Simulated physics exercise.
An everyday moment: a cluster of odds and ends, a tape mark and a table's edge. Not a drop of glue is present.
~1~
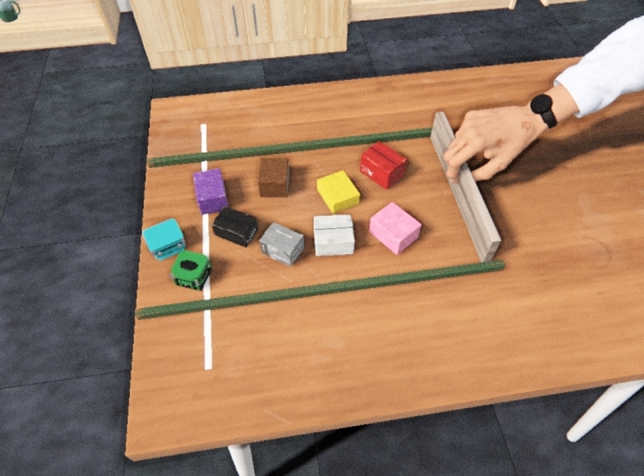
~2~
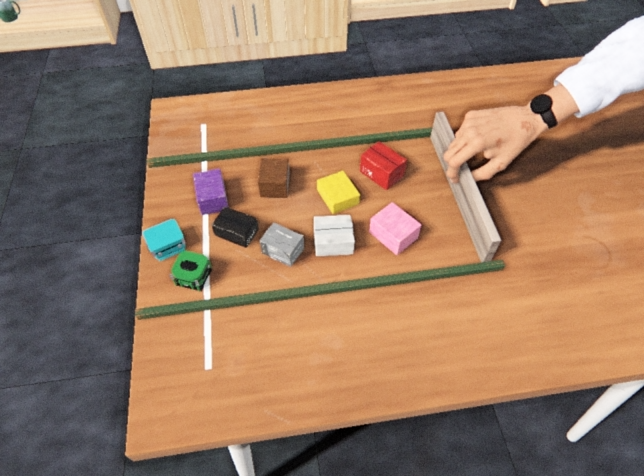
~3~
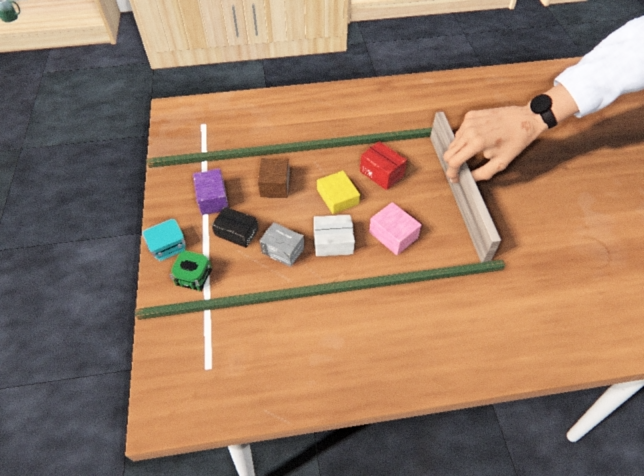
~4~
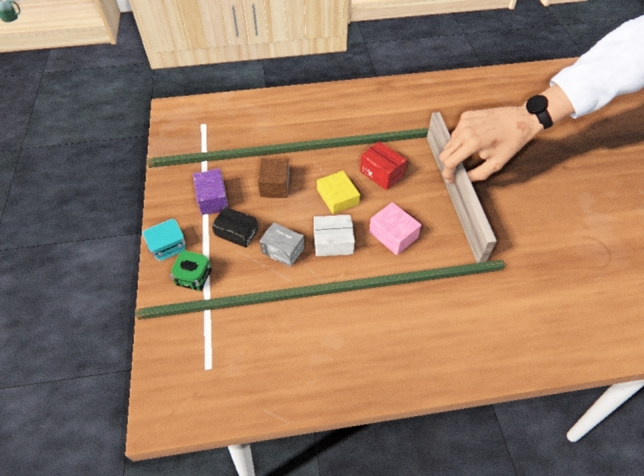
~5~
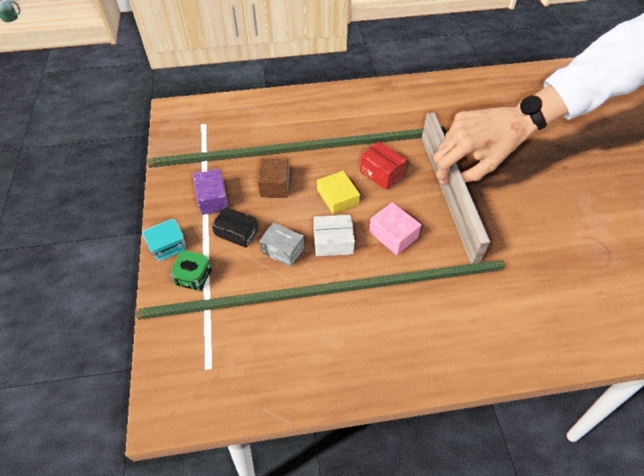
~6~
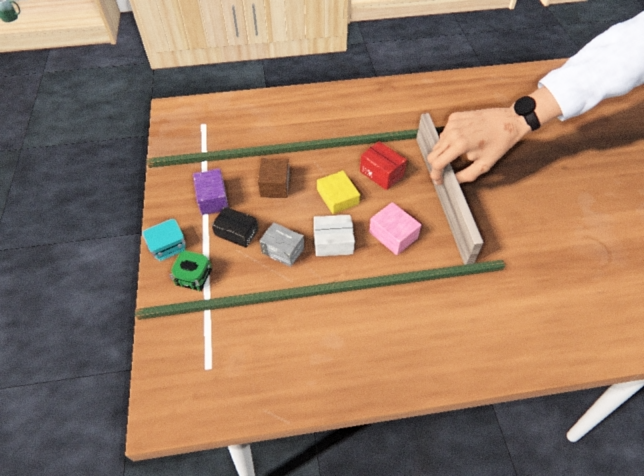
On a wooden table above a dark tiled floor, seen from above at an angle by a still camera, two green rods run across either side of a white tape line. Between them sit turquoise, green, purple, black, brown, grey, white, yellow, red and pink blocks and cases, all motionless. At right, a hand with a dark watch holds a board still, then slides it slightly left.
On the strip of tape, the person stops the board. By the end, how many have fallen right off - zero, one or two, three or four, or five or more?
Pushes off three or four.
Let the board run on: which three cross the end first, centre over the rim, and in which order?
Order, earliest first: Green case, grey box, purple block.
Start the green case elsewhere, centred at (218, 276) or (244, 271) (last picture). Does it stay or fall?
Results in order - still up; still up.
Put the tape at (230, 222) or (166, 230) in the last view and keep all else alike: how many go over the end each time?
Try by try, 1 and 7.
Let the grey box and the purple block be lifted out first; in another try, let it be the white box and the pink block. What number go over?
That makes 2 fallen, then 1 fallen in the other try.
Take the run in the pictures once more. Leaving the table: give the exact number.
Count: 4.
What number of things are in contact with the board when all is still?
Contact count: 3.
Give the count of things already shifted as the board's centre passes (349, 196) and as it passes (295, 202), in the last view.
At the first spot the count is 5, and at the second it is 8.
Early on, none off yet; turquoise case at rest near (165, 241); green case at rest near (192, 271); purple block at rest near (211, 192).
Finally, the number that fall off is three or four; lost, grey box, purple block, green case and turquoise case.
